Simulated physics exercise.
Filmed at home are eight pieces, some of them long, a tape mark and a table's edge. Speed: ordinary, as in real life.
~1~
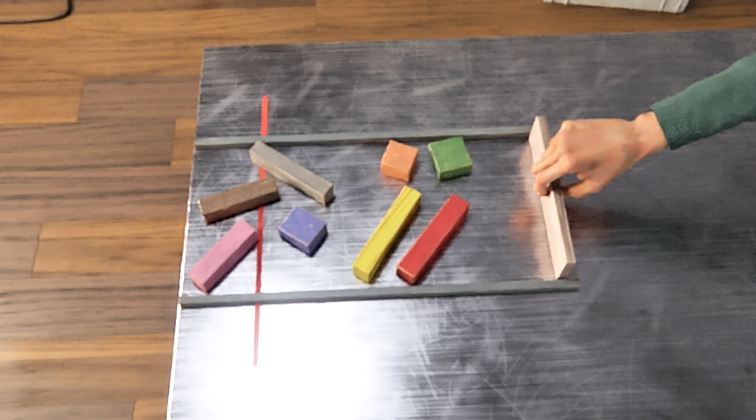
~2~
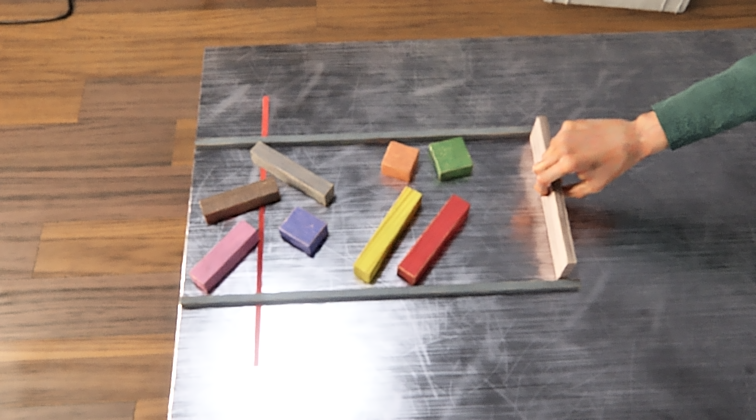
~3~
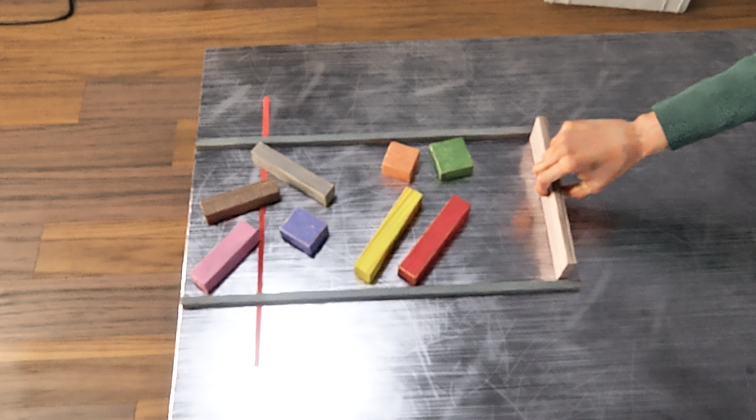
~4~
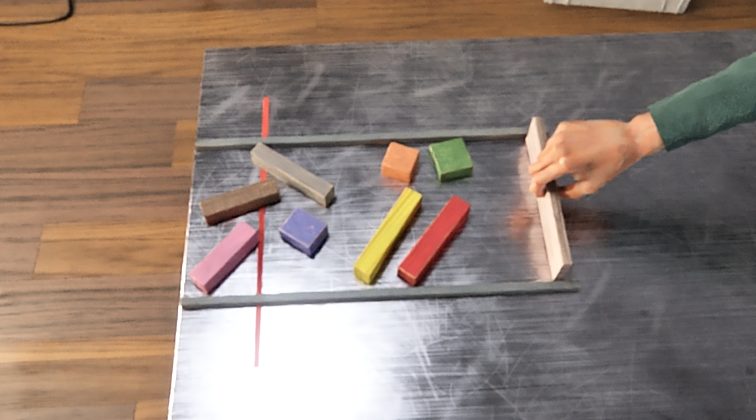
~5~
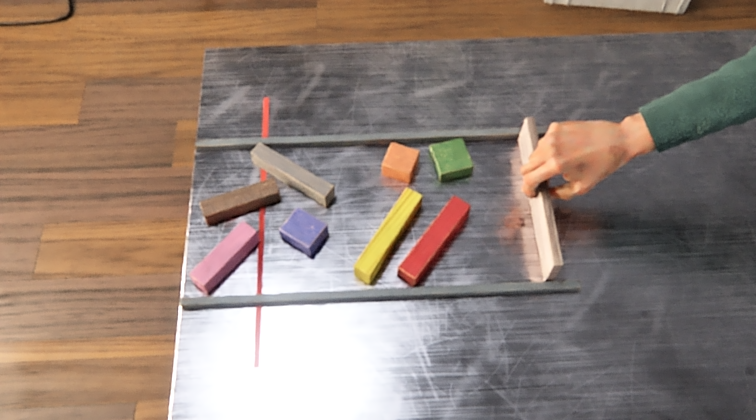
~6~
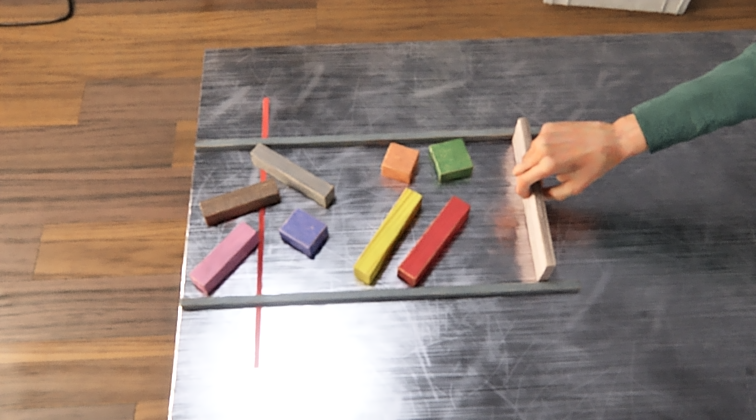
A hand in a green sleeve grips a pale wooden board at the right of a dark, scratched tabletop, seen from above, with a wooden floor at the left. Between two grey rails lie pink, brown and grey bars near a red tape line, a blue block, yellow and red sticks, and orange and green blocks. The hand slides the board slightly left while the pieces and view stay still.
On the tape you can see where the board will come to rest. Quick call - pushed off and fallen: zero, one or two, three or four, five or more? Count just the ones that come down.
Call: One or two.
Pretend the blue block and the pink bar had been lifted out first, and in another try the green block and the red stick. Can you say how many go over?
The count is 1 in one try and 0 in the other, in that order.
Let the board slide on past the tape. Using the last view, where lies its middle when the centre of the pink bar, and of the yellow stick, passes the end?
The pink bar gives roughly (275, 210), the yellow stick roughly (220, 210).
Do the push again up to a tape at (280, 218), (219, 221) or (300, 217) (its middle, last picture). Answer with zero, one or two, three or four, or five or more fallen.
In turn: Just one or two; at least five; none.
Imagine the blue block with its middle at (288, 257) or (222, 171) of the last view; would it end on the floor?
Well, in the first try it is not lost, and in the second it leaves the top.
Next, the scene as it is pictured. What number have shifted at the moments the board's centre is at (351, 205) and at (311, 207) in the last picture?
I count 7 first and 8 after.
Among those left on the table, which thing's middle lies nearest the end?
Grey bar.
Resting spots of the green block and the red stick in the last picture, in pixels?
The first near (246, 165), the second near (249, 247).
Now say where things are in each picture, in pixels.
In the first frame, pink bar (224, 255); brown bar (240, 199); grey bar (291, 173); board (551, 195); tape (261, 217).
In the second frame, brown bar (241, 200); blue block (304, 230).
In the third frame, grey bar (293, 174); red stick (435, 240).
In the fourth frame, pink bar (226, 257); green block (451, 160).
In the fifth frame, brown bar (241, 201); board (539, 197).
In the sixth frame, pink bar (226, 257); brown bar (241, 201); grey bar (292, 175); board (533, 197); tape (262, 219).
A little later, none off yet; pink bar at rest near (226, 257); brown bar at rest near (241, 201); grey bar at rest near (292, 175).
Next, none off yet; pink bar at rest near (226, 257); brown bar at rest near (241, 201); grey bar moving near (288, 178).
Later still, none off yet; pink bar shifted a little near (206, 254); brown bar shifted about its own width near (193, 218); grey bar shifted about its own width near (231, 189).
When it is over, the number that fall off is one or two; down, brown bar and pink bar.
